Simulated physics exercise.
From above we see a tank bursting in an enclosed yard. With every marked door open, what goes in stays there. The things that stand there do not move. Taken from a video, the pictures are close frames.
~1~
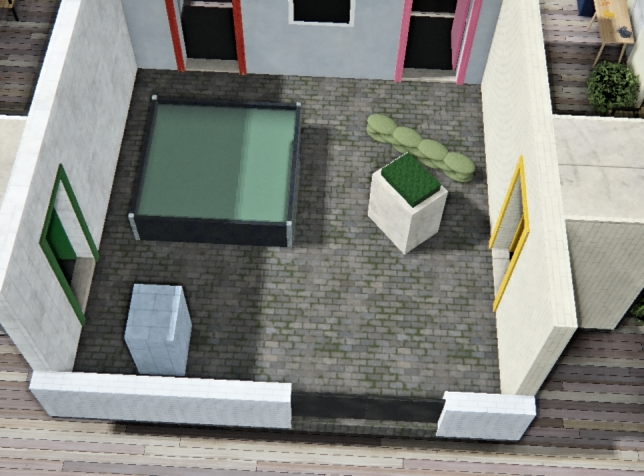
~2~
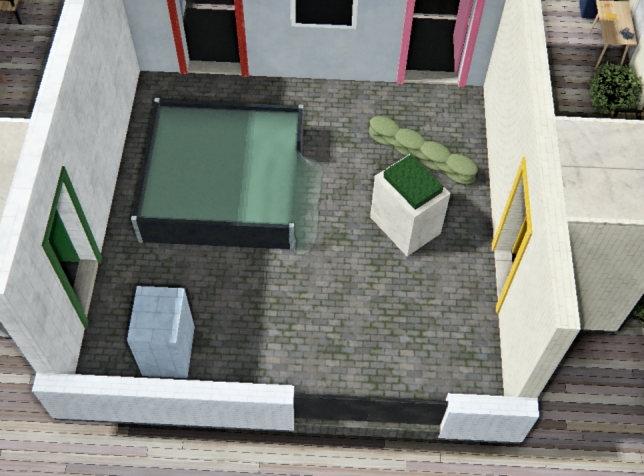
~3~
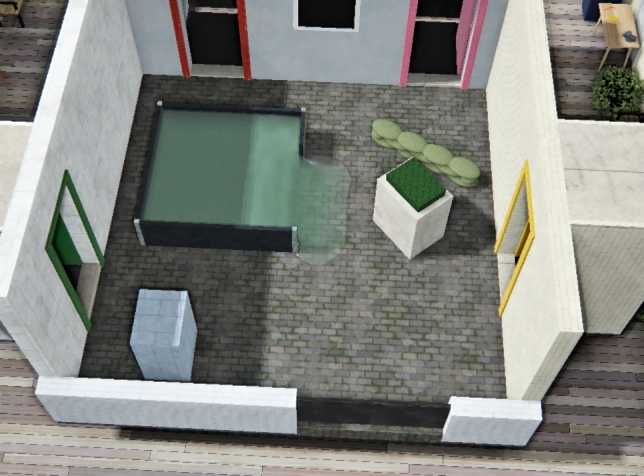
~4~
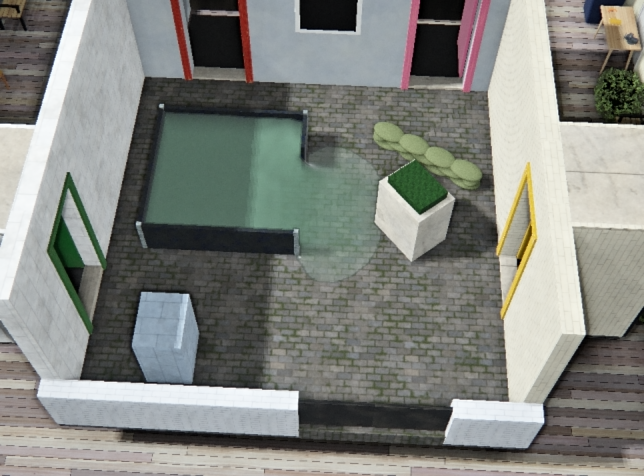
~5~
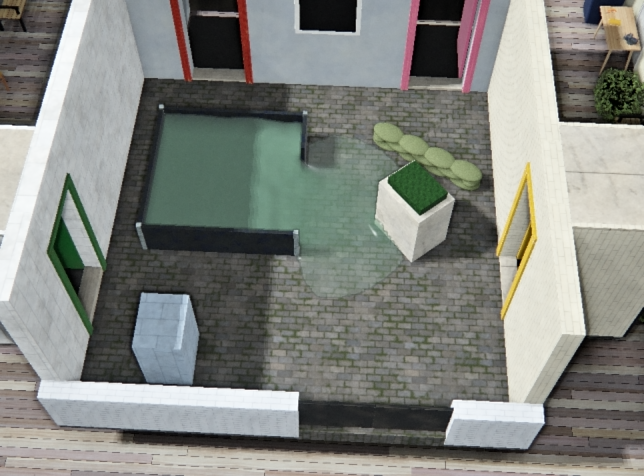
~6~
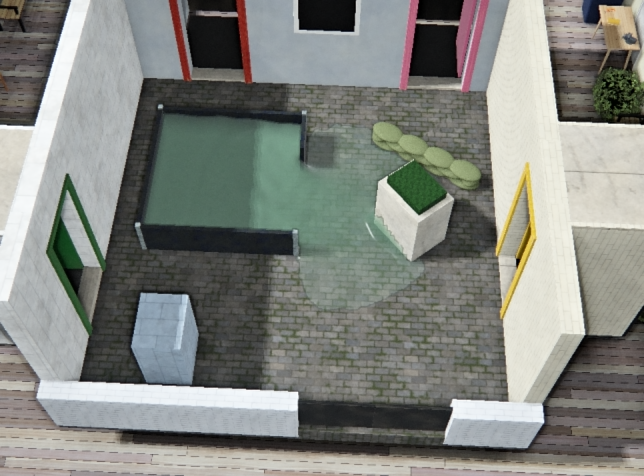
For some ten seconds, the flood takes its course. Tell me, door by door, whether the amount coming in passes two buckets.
At the pink door it stays within two buckets; at the yellow door it passes two buckets; at the red door it stays within two buckets; at the green door it stays within two buckets.
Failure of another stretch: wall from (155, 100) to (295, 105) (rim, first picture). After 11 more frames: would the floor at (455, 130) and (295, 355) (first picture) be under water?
Submerged, then unwetted.
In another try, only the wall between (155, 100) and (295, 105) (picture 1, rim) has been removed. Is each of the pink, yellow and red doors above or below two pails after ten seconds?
Pink: Above the limit, yellow: Below the limit, red: Above the limit.
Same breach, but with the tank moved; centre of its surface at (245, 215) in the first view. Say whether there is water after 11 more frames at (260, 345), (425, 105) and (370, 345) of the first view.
In order: Untouched, untouched, submerged.
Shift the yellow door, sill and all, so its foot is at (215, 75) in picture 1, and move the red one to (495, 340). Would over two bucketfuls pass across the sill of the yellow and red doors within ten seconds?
I reckon the yellow door is safe, and the red door breaks the limit.
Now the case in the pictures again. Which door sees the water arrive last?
I say the green one.
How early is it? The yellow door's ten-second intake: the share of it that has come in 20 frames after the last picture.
About 15 per cent.
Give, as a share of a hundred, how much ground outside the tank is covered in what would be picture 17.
I make it 40 per cent.
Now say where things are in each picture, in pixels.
Still water in the tank at (219, 162), in the first frame.
The front is at (312, 162), out from the gap at (293, 197), in the second frame.
Water pours out at (296, 202) and has run to (338, 167), in the third frame.
Water pours out at (298, 205) and has run to (370, 174), in the fourth frame.
The front is at a hidden place, out from the gap at (298, 205), in the fifth frame.
The front is at a hidden place, out from the gap at (297, 205), in the sixth frame.
A moment on, water covers 25 % of the floor; the pink door not reached, the yellow door wet at the sill, nothing in, the red door not reached, the green door not reached.
Next, water covers 40 % of the floor; the pink door not reached, the yellow door under two buckets in, the red door not reached, the green door not reached.
Then, water covers 50 % of the floor; the pink door wet at the sill, nothing in, the yellow door over two buckets in, the red door wet at the sill, nothing in, the green door not reached.
Later, water covers 85 % of the floor; the pink door wet at the sill, nothing in, the yellow door over two buckets in, the red door wet at the sill, nothing in, the green door not reached.
In the end, water covers 95 % of the floor; the pink door under two buckets in, the yellow door far over two buckets in, the red door wet at the sill, nothing in, the green door wet at the sill, nothing in.
